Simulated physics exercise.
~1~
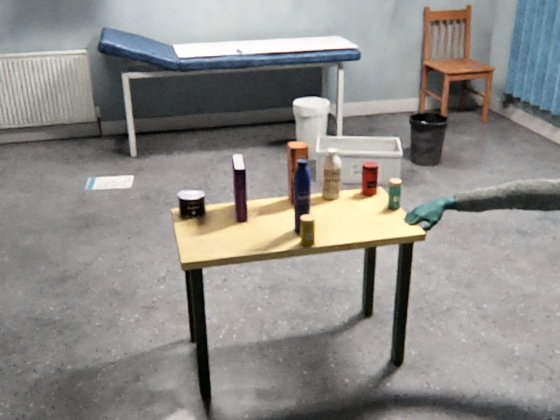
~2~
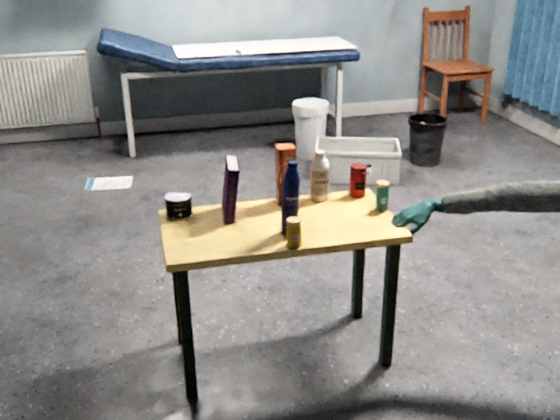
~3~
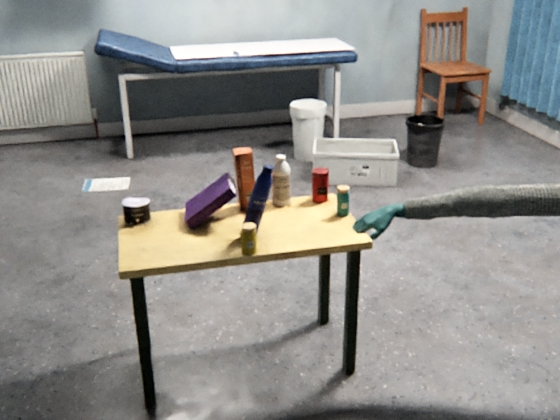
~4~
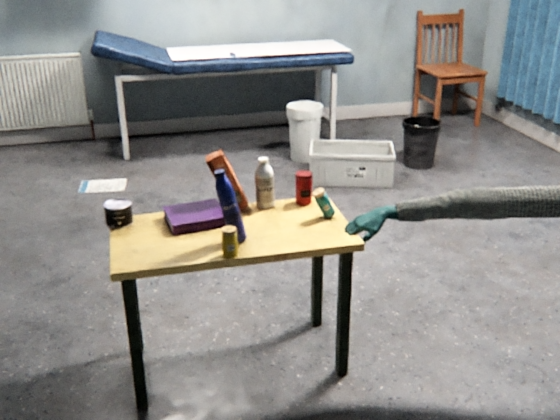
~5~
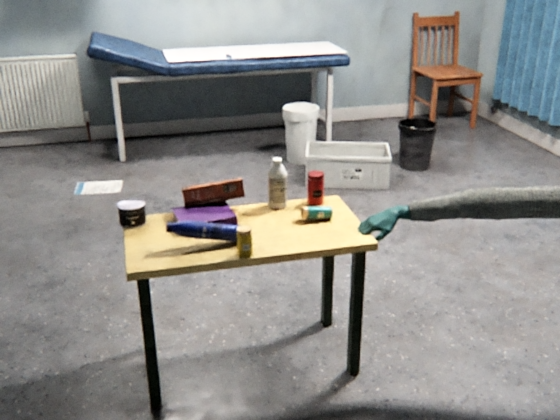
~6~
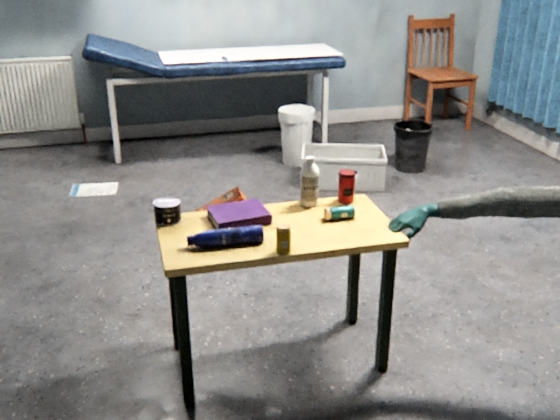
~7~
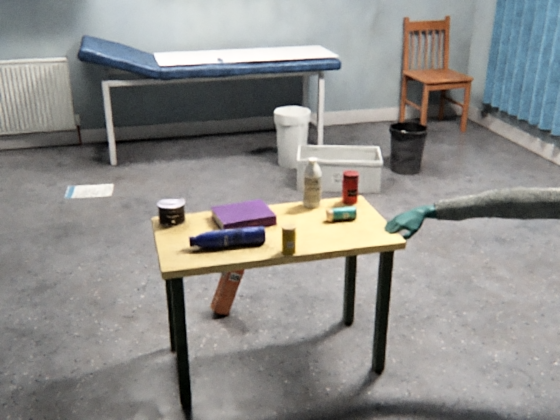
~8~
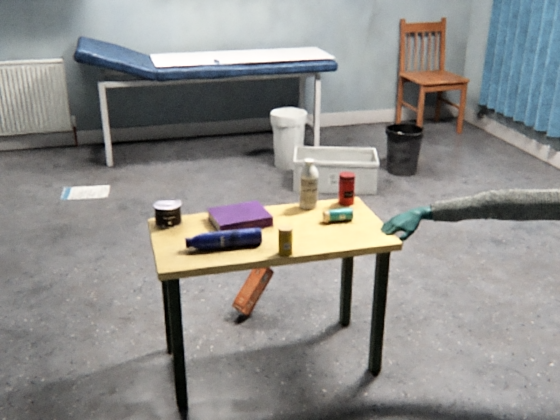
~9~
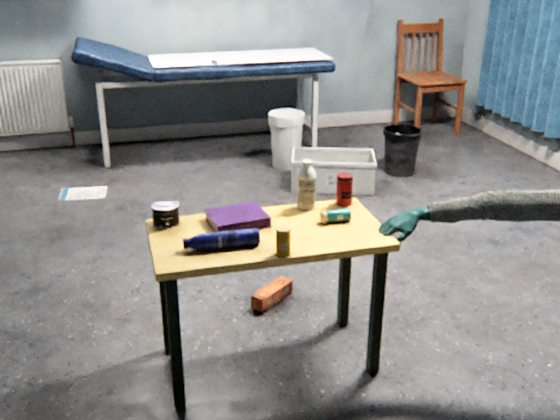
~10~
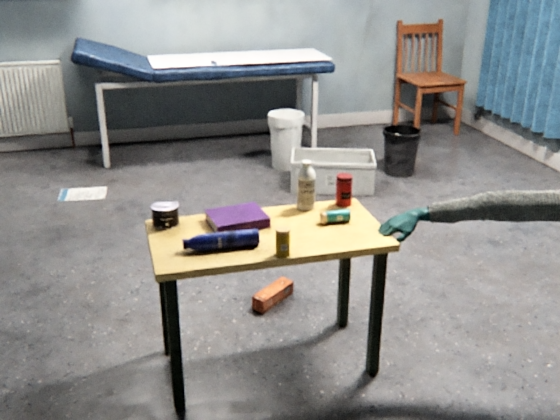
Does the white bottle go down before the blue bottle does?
No, the blue bottle goes down first, tipping onto its side on the table. The white bottle is still standing at the end.
In a grey-floored room with a blue padded couch against the back wall, seen from the front and slightly above, a gloved hand grips the right end of a small wooden table. On it stand a black tub, a purple book, an orange carton, blue and white bottles, a red jar and two small shakers. The hand pushes the table left, and the book tips over. The carton, blue bottle and turquoise shaker topple as the table jerks back right. The carton drops off the back and settles on the floor, while the white bottle, jar, tub and yellow shaker stay upright.
